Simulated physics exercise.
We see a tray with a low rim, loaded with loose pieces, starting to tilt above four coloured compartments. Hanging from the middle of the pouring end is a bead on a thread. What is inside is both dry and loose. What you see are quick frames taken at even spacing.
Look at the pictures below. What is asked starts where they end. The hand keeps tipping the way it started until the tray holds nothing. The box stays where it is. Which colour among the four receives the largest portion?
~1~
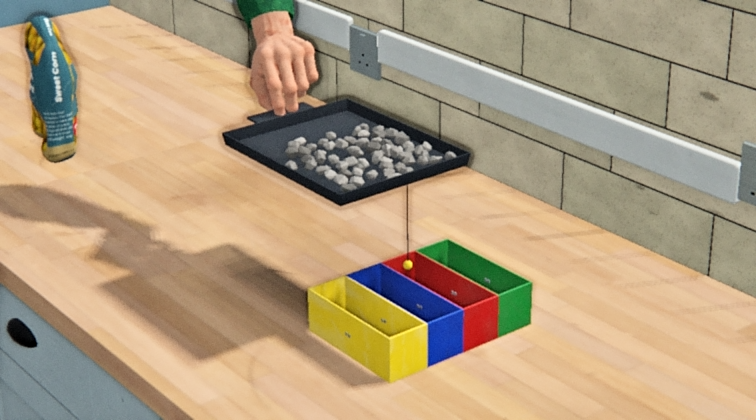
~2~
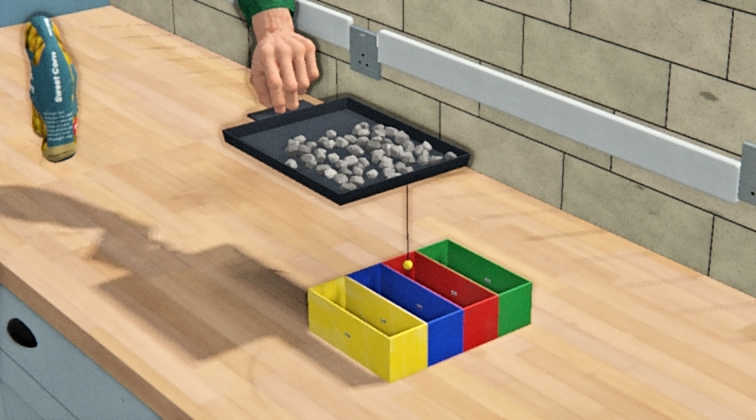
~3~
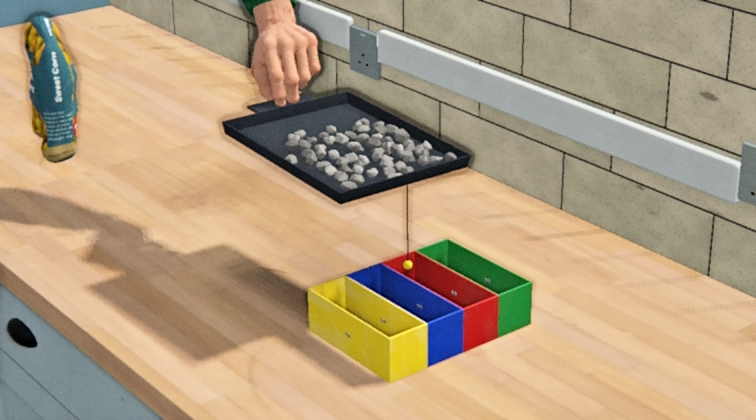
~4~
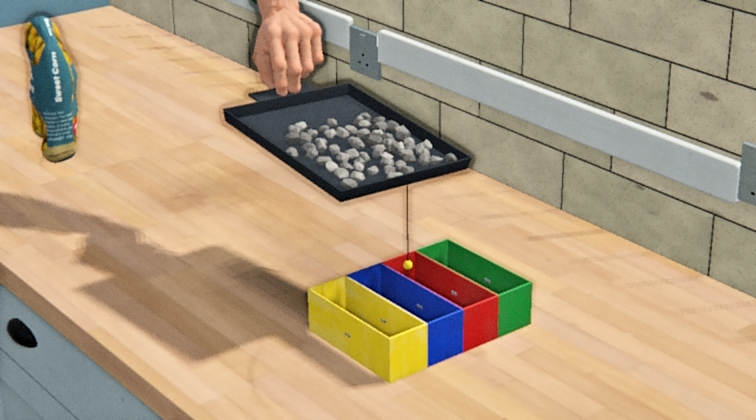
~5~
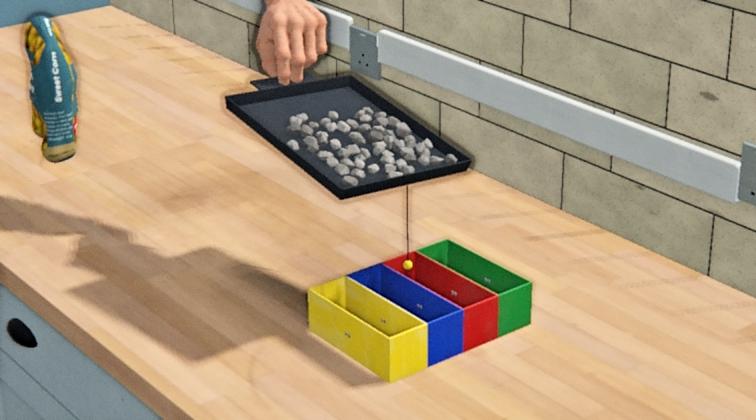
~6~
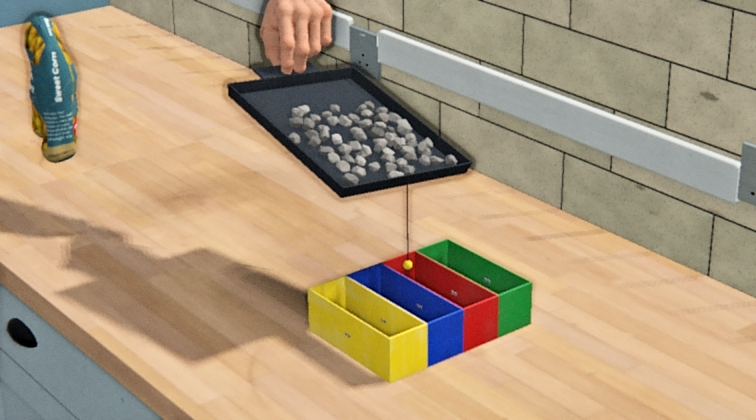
Green.
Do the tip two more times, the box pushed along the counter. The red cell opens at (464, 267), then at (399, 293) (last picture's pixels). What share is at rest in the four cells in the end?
About 100 per cent, then about 20 per cent.
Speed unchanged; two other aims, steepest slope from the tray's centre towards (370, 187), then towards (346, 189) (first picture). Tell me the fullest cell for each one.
Try 1 - yellow; try 2 - that yellow cell.
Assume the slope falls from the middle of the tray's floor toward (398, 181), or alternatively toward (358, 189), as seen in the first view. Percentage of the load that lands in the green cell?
The first try would leave around 20 per cent there, the second around 0 per cent.
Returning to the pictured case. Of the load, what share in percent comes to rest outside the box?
10 %.
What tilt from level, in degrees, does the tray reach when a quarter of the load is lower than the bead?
The angle is roughly 90° at that point.
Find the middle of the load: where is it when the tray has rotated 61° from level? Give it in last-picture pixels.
I'd mark it close to (422, 144).
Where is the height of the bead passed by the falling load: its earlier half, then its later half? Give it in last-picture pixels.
Around (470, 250) at first; around (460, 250) after that.
Soon after the last picture, tray tipped steeply; all on the tray.
A little later, tray tipped past a quarter turn; a small part on the tray; about half in the green cell; a small part in the red cell; a stray few in the blue cell; about a quarter falling or outside the box.
Later still, tray tipped past a quarter turn; about two thirds in the green cell; about a quarter in the red cell; a stray few in the blue cell; a small part falling or outside the box.
At rest, tray tipped past a quarter turn; about two thirds in the green cell; about a quarter in the red cell; a stray few in the blue cell; none in the yellow cell; a small part outside the box.
